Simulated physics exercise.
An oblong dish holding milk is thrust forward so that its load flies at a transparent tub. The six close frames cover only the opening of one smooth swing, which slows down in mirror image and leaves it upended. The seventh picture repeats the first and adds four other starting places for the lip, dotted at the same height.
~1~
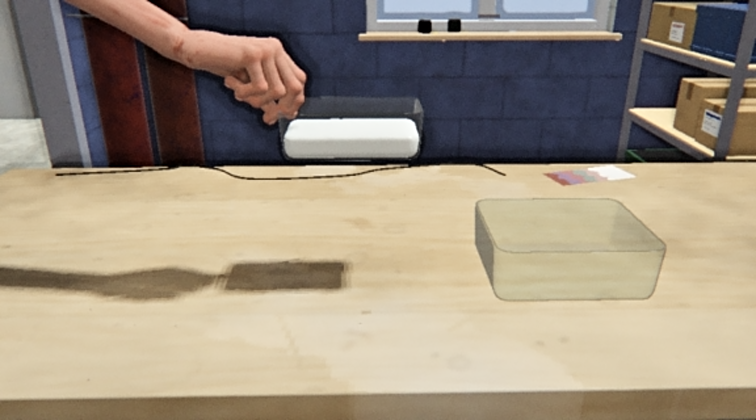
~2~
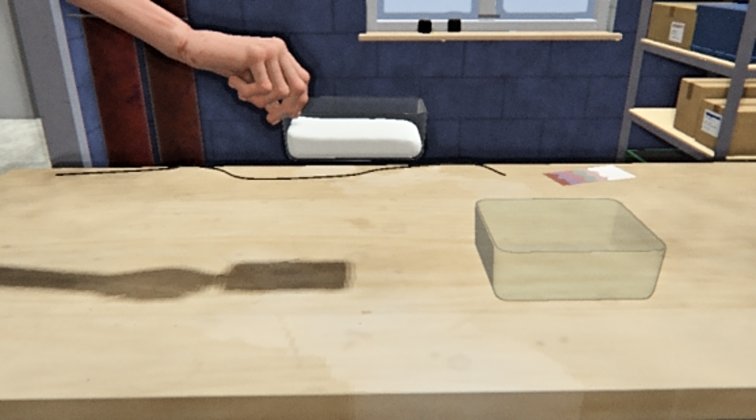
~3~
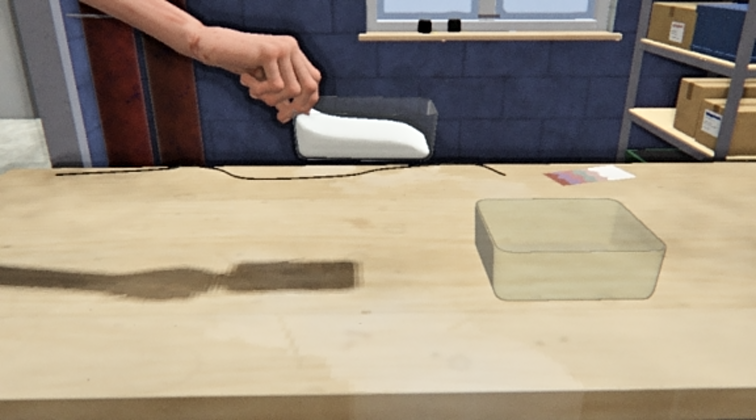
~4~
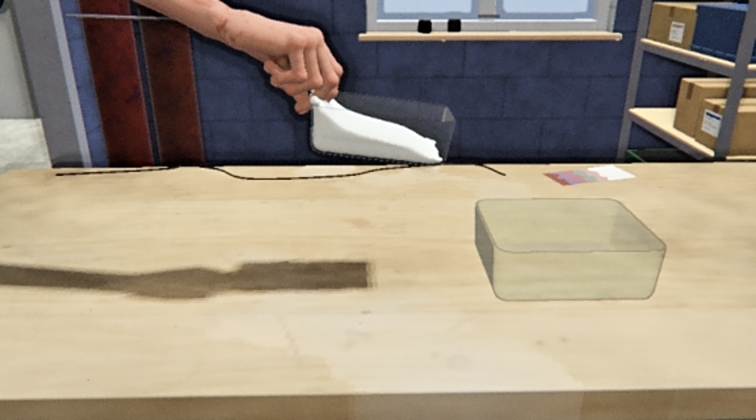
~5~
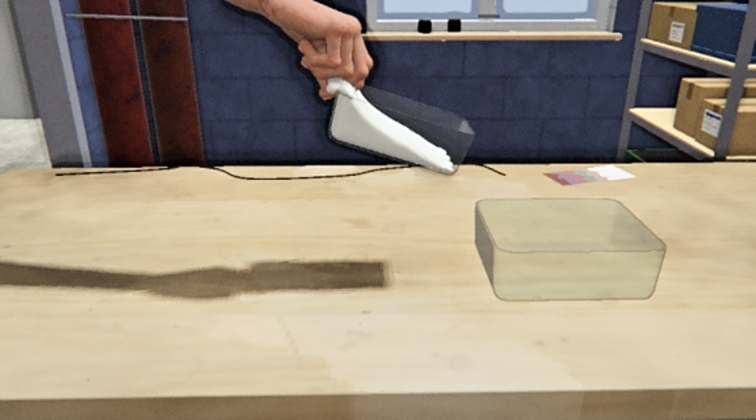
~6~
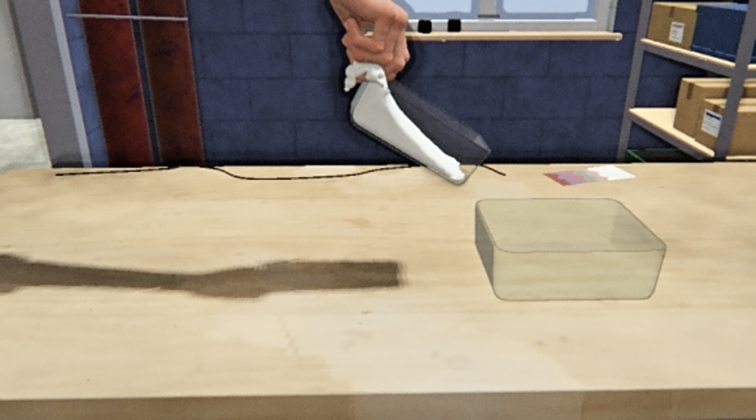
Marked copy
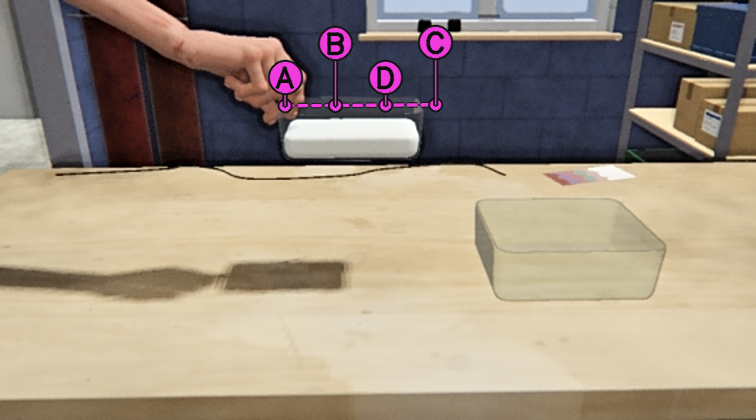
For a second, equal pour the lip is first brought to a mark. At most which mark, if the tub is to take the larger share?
Place D.
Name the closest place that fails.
It is B.
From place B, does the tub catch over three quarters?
No.
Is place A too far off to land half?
Yes.
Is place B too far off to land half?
Yes, that goes wrong.
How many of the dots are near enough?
Two.
In magenta, A at (285, 105); B at (335, 105); C at (435, 104); D at (385, 105).
With A, about 10 % lands in the tub, 86 % falls short and 4 % goes beside or beyond.
With B, about 35 % lands in the tub, 57 % falls short and 8 % goes beside or beyond.
With C, about 74 % lands in the tub, 7 % falls short and 19 % goes beside or beyond.
With D, about 64 % lands in the tub, 25 % falls short and 11 % goes beside or beyond.
